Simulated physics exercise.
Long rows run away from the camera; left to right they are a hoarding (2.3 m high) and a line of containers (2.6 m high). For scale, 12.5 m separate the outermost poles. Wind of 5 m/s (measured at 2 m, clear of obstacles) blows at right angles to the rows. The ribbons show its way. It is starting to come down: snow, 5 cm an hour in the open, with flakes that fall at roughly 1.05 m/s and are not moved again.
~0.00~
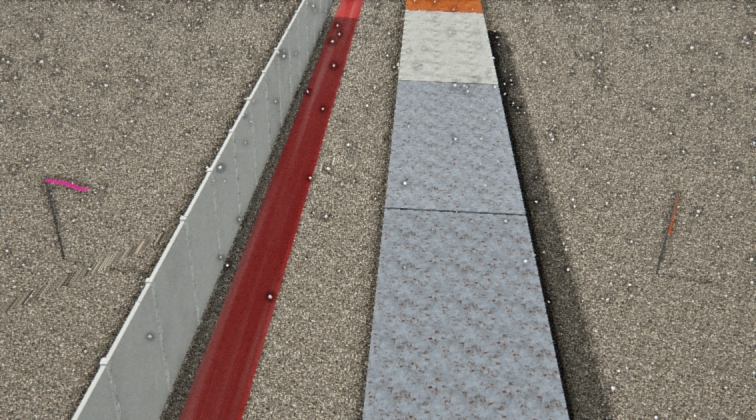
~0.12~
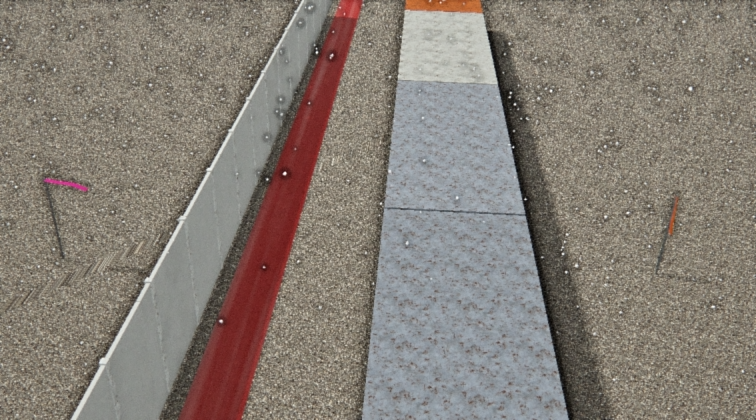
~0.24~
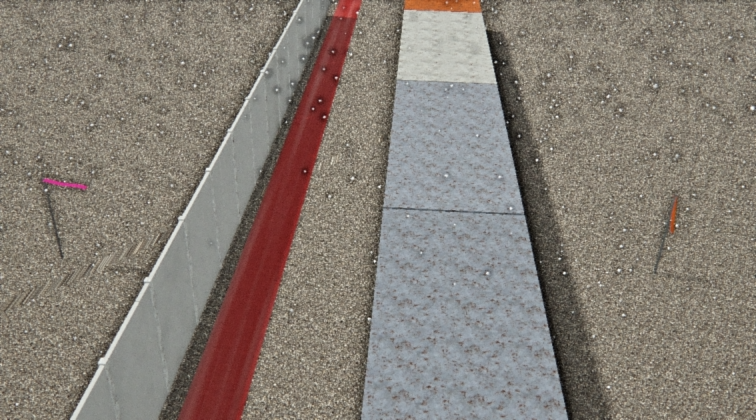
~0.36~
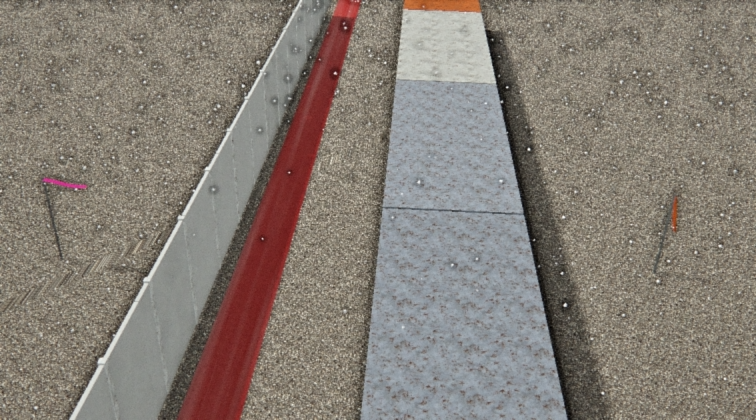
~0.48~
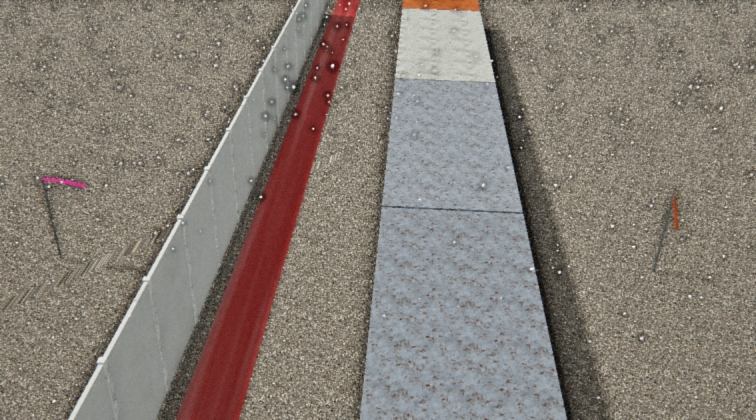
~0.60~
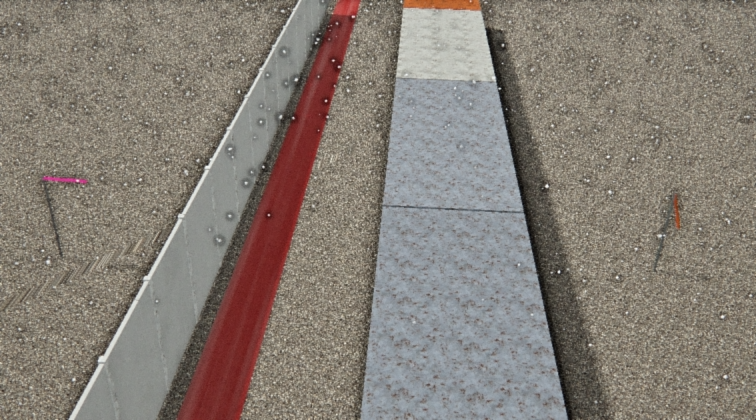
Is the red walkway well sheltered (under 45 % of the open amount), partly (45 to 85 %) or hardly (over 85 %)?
It gets less than 45 % of the open amount.
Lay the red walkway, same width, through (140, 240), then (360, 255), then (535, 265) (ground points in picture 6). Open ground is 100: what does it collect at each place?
In turn about 100 %, 40 %, 100 %.
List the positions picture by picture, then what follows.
The first frame shows the left ribbon ends at (88, 190), leaning 85 degrees to the right.
The second frame shows the right ribbon ends at (671, 234), hanging almost straight and the red one passes (267, 251).
The third frame shows the left ribbon ends at (86, 188), leaning 85 degrees to the right, above the rows the flakes slant 85 degrees from upright, towards the right and the top of the line of containers crosses (449, 120).
The fourth frame shows the right ribbon ends at (674, 231), leaning 15 degrees to the right and the red one passes (285, 194).
The fifth frame shows the left ribbon ends at (86, 186), leaning 85 degrees to the right and above the rows the flakes slant 85 degrees from upright, towards the right.
The sixth frame shows the right ribbon ends at (678, 228), leaning 20 degrees to the right and the top of the line of containers crosses (448, 118).
10 minutes on, 0 mm on the red walkway, 8 mm in the open.
30 minutes on, 0 mm on the red walkway, 25 mm in the open.
60 minutes on, 0 mm on the red walkway, 50 mm in the open, so the red walkway has 0 % of the open amount; the left half of it has 0 %, the right half 0 %.
